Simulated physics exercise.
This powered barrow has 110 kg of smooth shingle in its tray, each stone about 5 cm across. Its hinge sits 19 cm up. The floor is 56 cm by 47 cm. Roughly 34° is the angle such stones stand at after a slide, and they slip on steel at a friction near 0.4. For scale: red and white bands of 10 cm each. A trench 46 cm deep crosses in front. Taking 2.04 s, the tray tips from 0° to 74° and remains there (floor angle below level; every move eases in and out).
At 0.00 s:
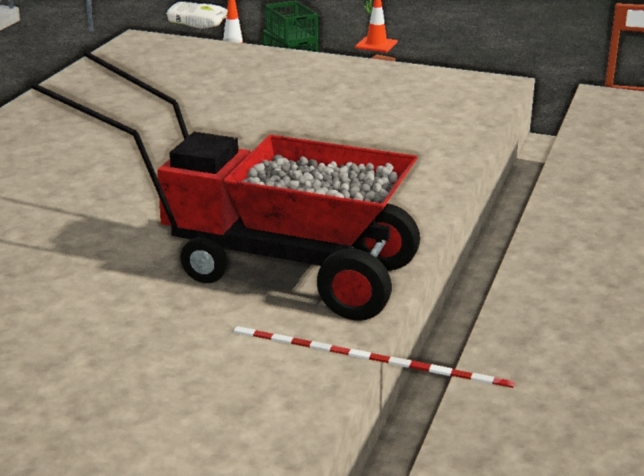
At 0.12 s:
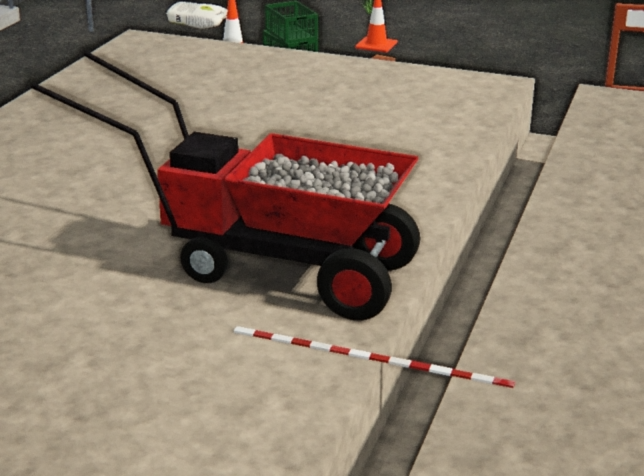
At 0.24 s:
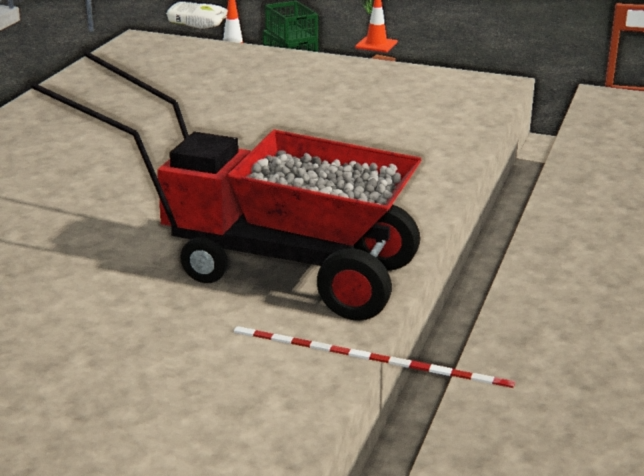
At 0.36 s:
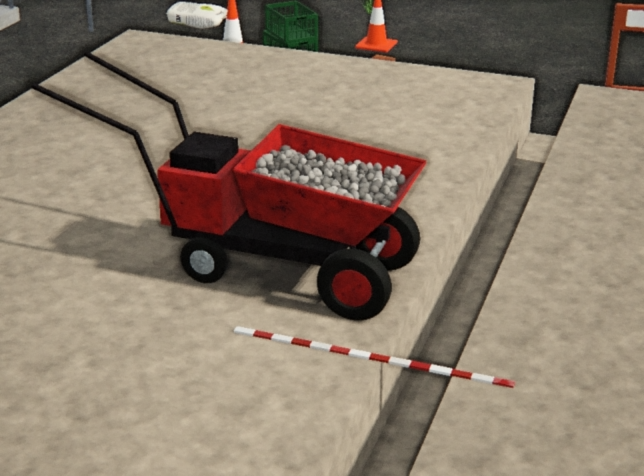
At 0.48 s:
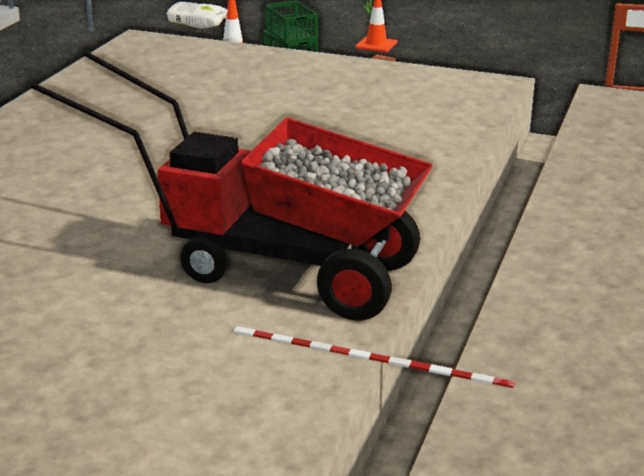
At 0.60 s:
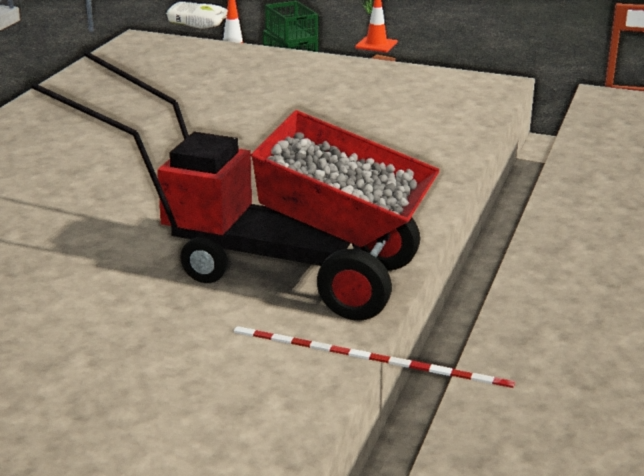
In this clip, a red powered barrow loaded with smooth grey stones stands still beside a trench and a red and white striped pole, while its tray gradually tilts forward to the right, its rear end rising.
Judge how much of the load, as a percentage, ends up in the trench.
Around 40 %.
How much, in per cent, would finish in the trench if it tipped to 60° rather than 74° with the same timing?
I'd guess some 40 in a hundred.
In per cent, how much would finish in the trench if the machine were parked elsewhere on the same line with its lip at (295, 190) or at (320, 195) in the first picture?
I'd expect some 80 per cent, then some 100.
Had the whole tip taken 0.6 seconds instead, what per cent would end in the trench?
20 per cent.
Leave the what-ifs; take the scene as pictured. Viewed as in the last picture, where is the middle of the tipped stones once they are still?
I'd point to around (502, 314).
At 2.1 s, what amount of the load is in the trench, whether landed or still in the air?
Around 15 per cent of it, at that instant.
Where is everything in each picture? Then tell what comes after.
In the first frame, lip at (383, 206), floor tilted 0°, highest stones at (328, 174).
In the second frame, the tray is at 1°, its lip at (385, 207); the top of the load is at (320, 172); the stones move at 0.1 m/s on average.
In the third frame, lip at (388, 208), floor tilted 3°, highest stones at (295, 165); the stones move at 0.2 m/s on average.
In the fourth frame, the tray is at 6°, its lip at (393, 211); the top of the load is at (292, 160); the stones move at 0.3 m/s on average.
In the fifth frame, lip at (400, 215), floor tilted 10°, highest stones at (296, 154); the stones move at 0.3 m/s on average.
In the sixth frame, the tray is at 15°, its lip at (408, 221); the top of the load is at (299, 146); the stones move at 0.4 m/s on average.
After 1.5 s the floor is at 62°; 96 % in the tray, 2 % in the trench, 2 % past the trench; the foremost stones are at (490, 286).
After 2.1 s the floor is at 74°; 32 % in the tray, 13 % in the trench, 55 % past the trench; the foremost stones are at (619, 338).
After 2.5 s the floor is at 74°; 12 % in the tray, 24 % in the trench, 65 % past the trench; the foremost stones are past the picture's edge.
After 4.4 s the floor is at 74°; 0 % in the tray, 40 % in the trench, 60 % past the trench; the foremost stones are past the picture's edge.
